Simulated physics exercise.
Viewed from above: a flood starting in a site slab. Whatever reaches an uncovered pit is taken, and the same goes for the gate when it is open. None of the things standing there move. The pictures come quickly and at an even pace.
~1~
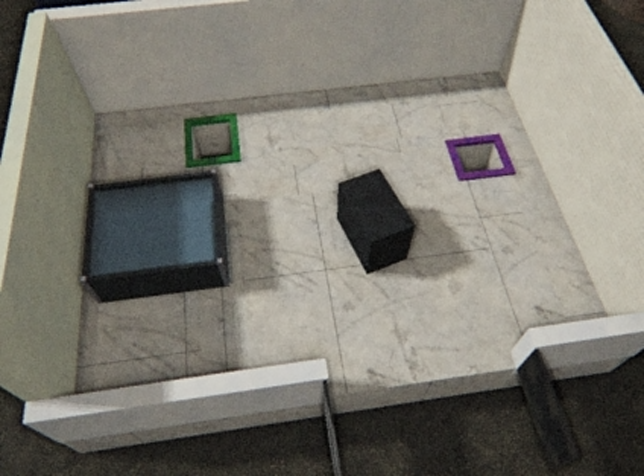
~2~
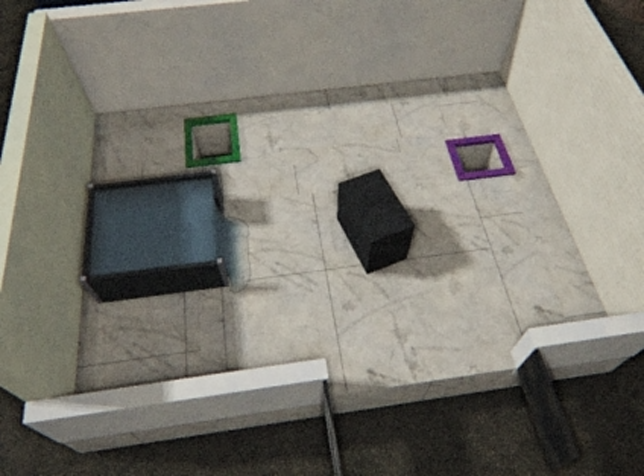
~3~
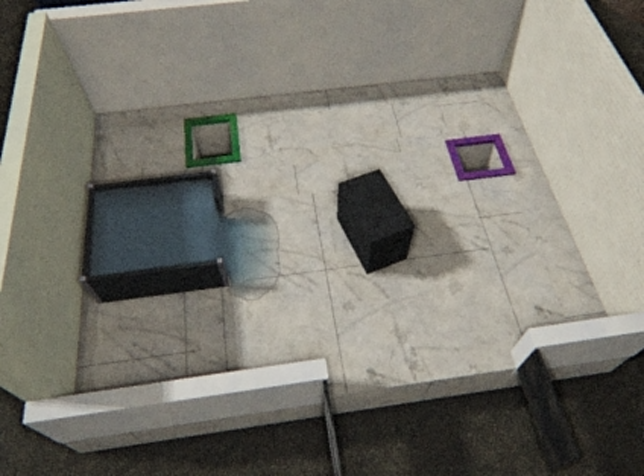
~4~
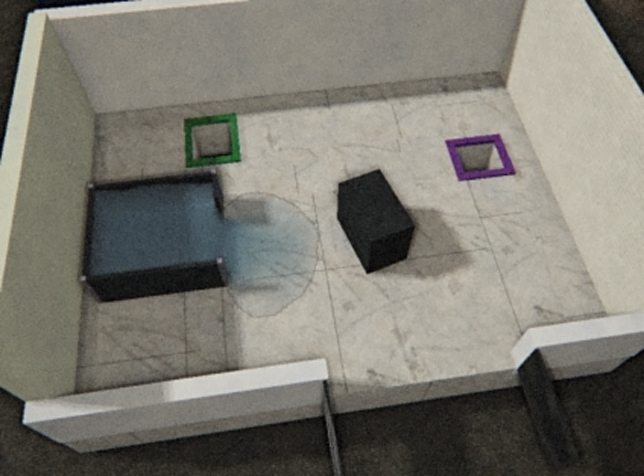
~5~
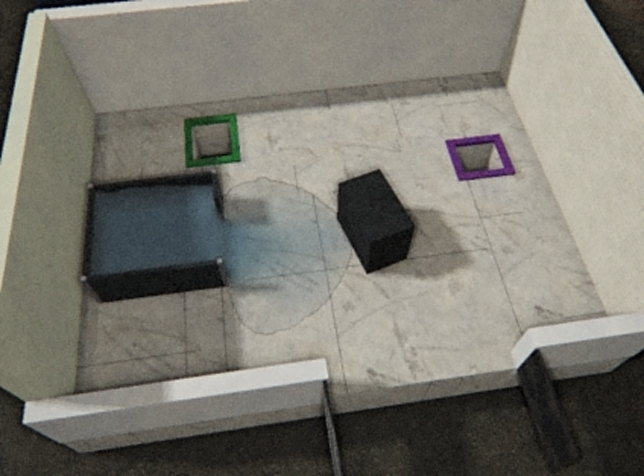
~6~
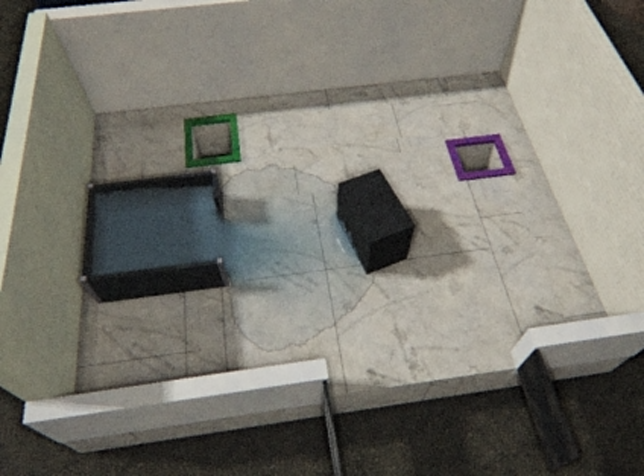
Water pouring from a gap in a dark tank's right side, spreading across a pale walled floor and reaching a black block.
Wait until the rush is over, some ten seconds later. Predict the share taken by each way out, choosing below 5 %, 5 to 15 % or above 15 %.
At the end, the gate carries off upward of fifteen per cent, the purple pit carries off beneath five per cent, the green pit carries off beneath five per cent.
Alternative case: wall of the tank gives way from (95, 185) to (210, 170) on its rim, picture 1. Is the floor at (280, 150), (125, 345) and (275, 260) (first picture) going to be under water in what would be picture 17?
First point swamped, second point spared, third point spared.
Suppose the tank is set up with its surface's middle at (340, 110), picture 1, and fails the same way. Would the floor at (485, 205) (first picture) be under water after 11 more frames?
Outcome at the given point: Swamped.
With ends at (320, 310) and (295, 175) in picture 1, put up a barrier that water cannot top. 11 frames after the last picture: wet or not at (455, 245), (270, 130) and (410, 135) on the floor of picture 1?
In that order: Free of water, wet, clear.
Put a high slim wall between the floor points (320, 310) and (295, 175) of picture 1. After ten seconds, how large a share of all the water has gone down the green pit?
Share, green pit - 6 in a hundred.
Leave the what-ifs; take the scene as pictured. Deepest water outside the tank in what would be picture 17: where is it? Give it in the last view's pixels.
Roughly at pixel (344, 242).
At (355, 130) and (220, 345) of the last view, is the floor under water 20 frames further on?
Soaked, untouched.
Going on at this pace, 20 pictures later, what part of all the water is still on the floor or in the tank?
I'd put it at about 78 per cent.
A moment on, water covers 25 % of the floor; the gate 0 %, the purple pit 0 %, the green pit 0 %.
Next, water covers 40 % of the floor; the gate 7 %, the purple pit 0 %, the green pit 0 %.
Then, water covers 45 % of the floor; the gate 21 %, the purple pit 0 %, the green pit 0 %.
Later, water covers 55 % of the floor; the gate 35 %, the purple pit 1 %, the green pit 0 %.
In the end, water covers 65 % of the floor; the gate 46 %, the purple pit 1 %, the green pit 0 %.
